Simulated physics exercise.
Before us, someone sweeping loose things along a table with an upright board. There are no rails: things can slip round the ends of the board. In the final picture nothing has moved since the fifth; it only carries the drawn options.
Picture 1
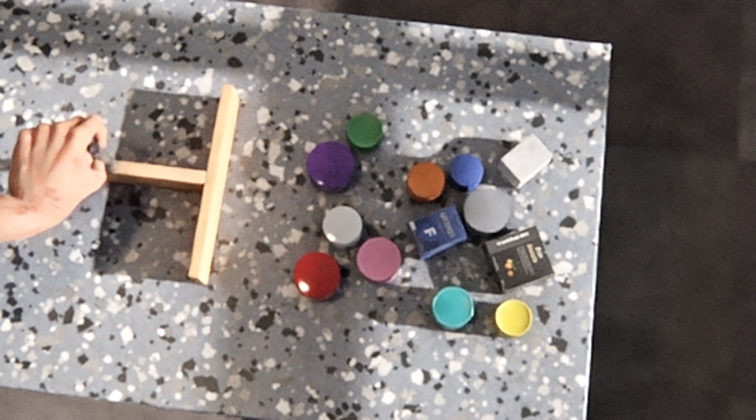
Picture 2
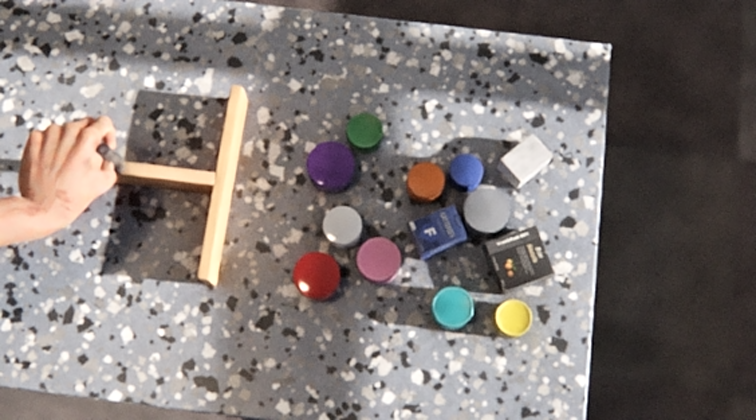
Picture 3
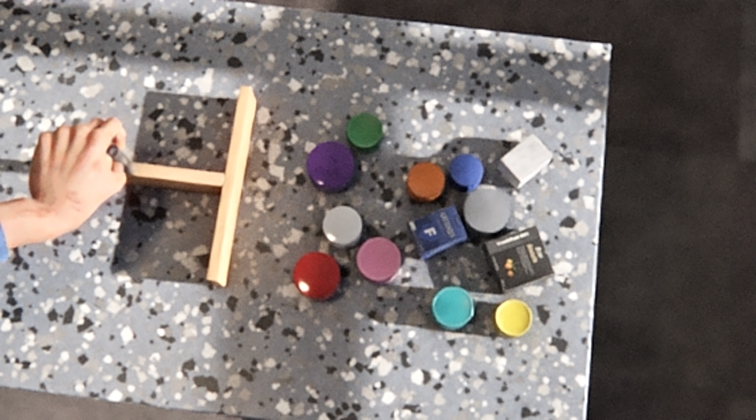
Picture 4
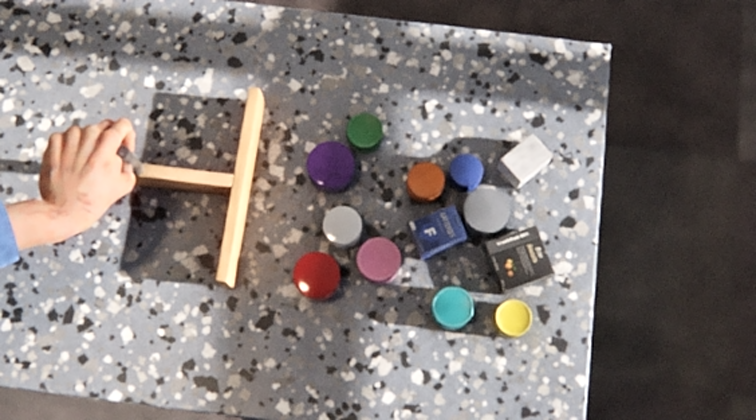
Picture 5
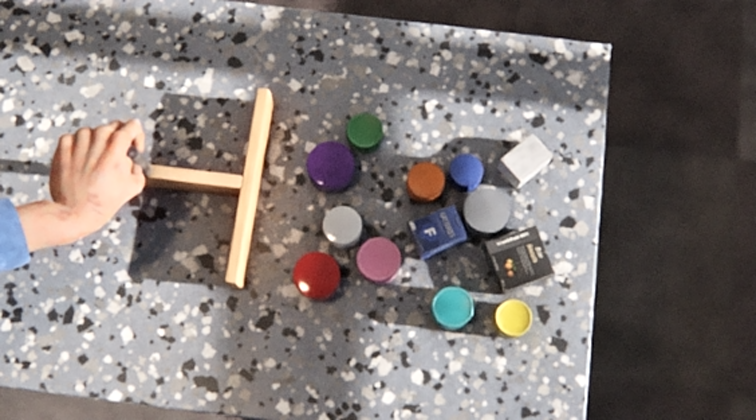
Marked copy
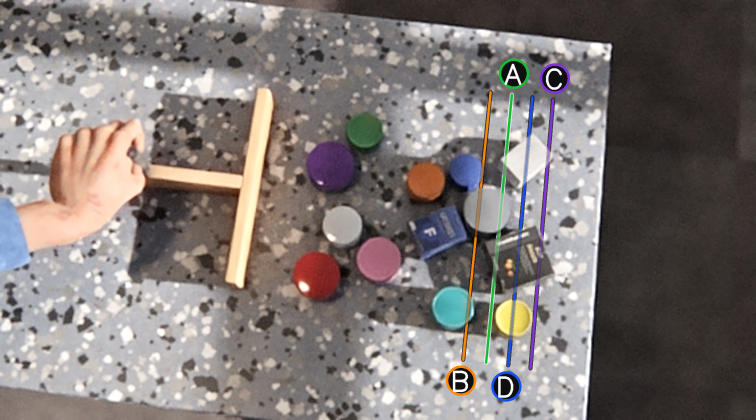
Wooden board on a handle, pushed by a hand, sliding slowly right across a speckled table toward unmoving coloured tubs and boxes.
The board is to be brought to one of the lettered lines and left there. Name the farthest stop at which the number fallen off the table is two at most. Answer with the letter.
D.
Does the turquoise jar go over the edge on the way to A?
By then, no.
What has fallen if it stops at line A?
The grey pot.
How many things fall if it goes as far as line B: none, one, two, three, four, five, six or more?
In all, none.
On the marked copy, A at (500, 224); B at (477, 221); C at (542, 229); D at (521, 226).
With D. Early on, board (346, 195); green tub (380, 136); red pot (364, 287).
Further on, board (444, 207); grey pot (553, 211); white block (545, 150).
At the end, board (521, 216); grey pot over the edge; white block over the edge; two fallen.
As for the rest, A is within the limit but short; B is within the limit but short; C drops six.
